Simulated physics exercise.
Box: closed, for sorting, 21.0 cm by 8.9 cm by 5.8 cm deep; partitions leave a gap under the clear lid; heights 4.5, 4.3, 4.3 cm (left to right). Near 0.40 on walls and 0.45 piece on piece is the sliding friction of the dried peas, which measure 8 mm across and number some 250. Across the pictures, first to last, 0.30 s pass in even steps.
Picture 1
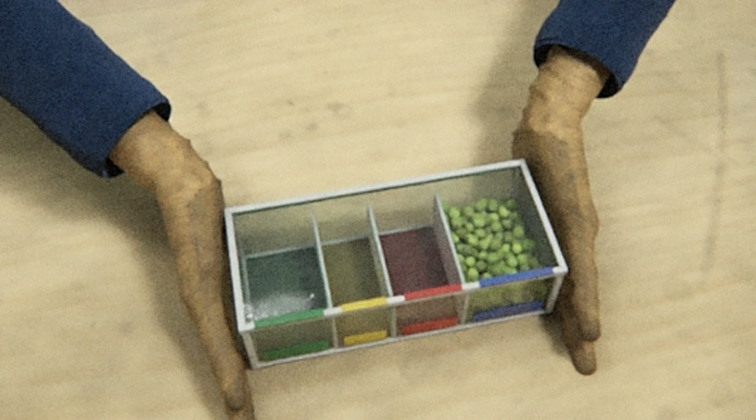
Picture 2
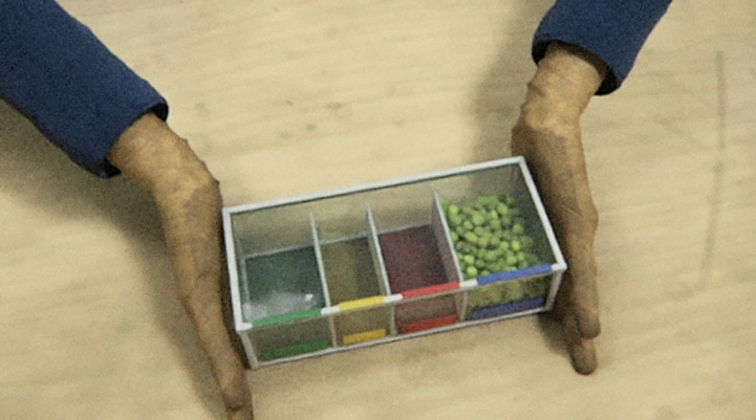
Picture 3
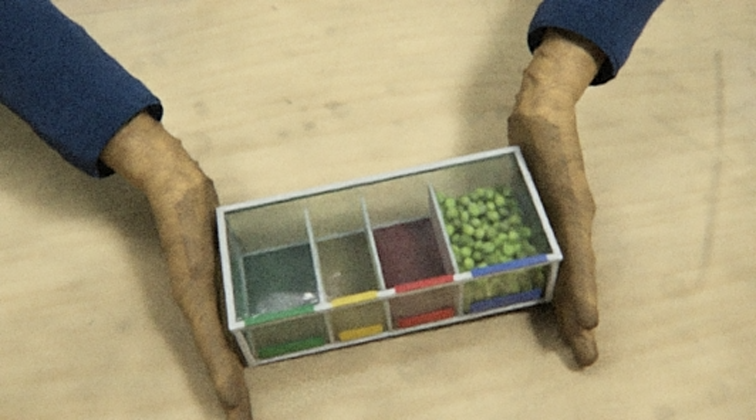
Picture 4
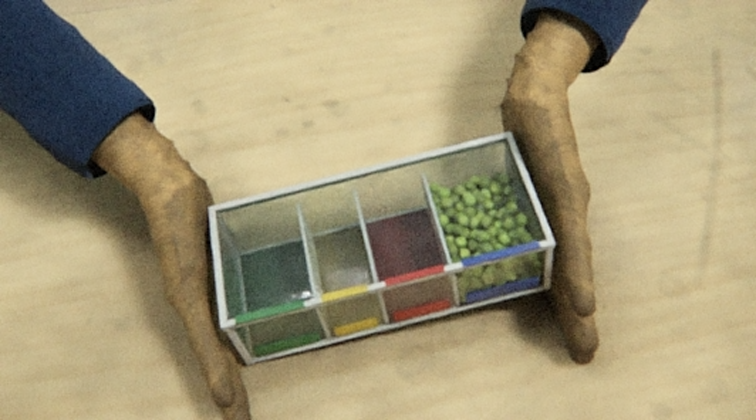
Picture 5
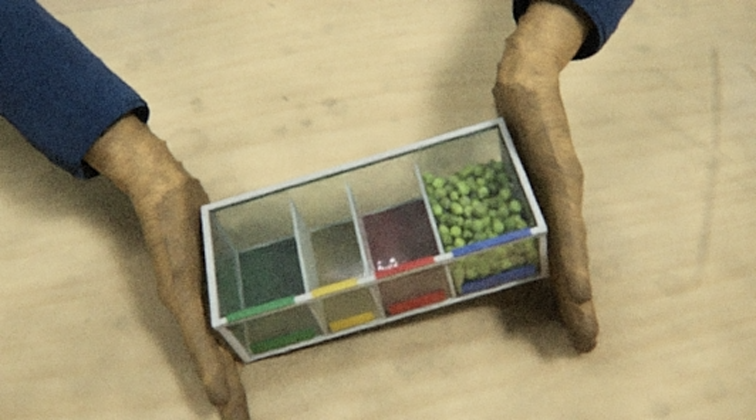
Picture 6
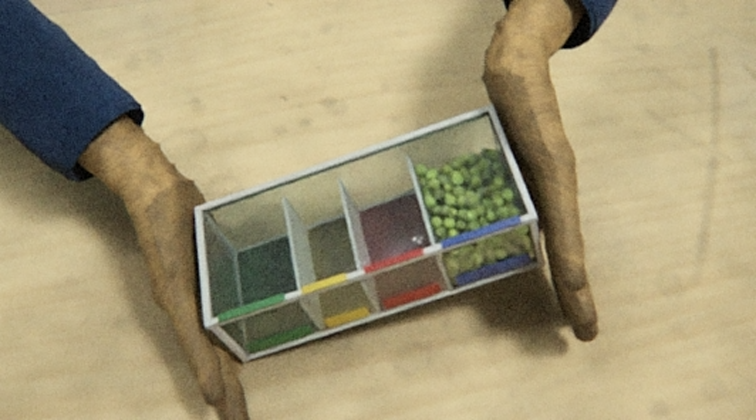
In this clip, two hands hold a clear box with green, yellow, red and blue sections, small green balls filling the blue one at right, and gradually tilt it, raising the right end while the balls stay in their section.
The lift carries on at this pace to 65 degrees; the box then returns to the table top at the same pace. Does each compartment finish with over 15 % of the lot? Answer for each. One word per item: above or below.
In order - red: Below; blue: Above; green: Below; yellow: Below.
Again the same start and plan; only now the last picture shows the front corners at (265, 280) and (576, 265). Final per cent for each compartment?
Red 0 %; blue 100 %; green 0 %; yellow 0 %.
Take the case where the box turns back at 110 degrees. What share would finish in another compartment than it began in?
I'd estimate around 25 per cent.
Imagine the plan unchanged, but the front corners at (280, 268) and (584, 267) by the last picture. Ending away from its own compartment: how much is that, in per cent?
Something like 0 in a hundred.
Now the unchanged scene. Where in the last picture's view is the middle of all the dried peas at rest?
After settling, the middle sits near (469, 249).
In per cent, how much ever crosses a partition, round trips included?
I'd put it at some 5 percent of the pieces.
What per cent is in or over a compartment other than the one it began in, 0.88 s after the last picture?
Near 5 in a hundred.
Then, 0.88 s after the last picture, tilt 64 degrees; red 5 %, blue 95 %.
Then, 1.46 s after the last picture, tilt 28 degrees; red 5 %, blue 95 %.
Then, 2.10 s after the last picture, tilt 0 degrees; red 5 %, blue 95 %.
In the end, red 5 %, blue 95 %, green 0 %, yellow 0 %.
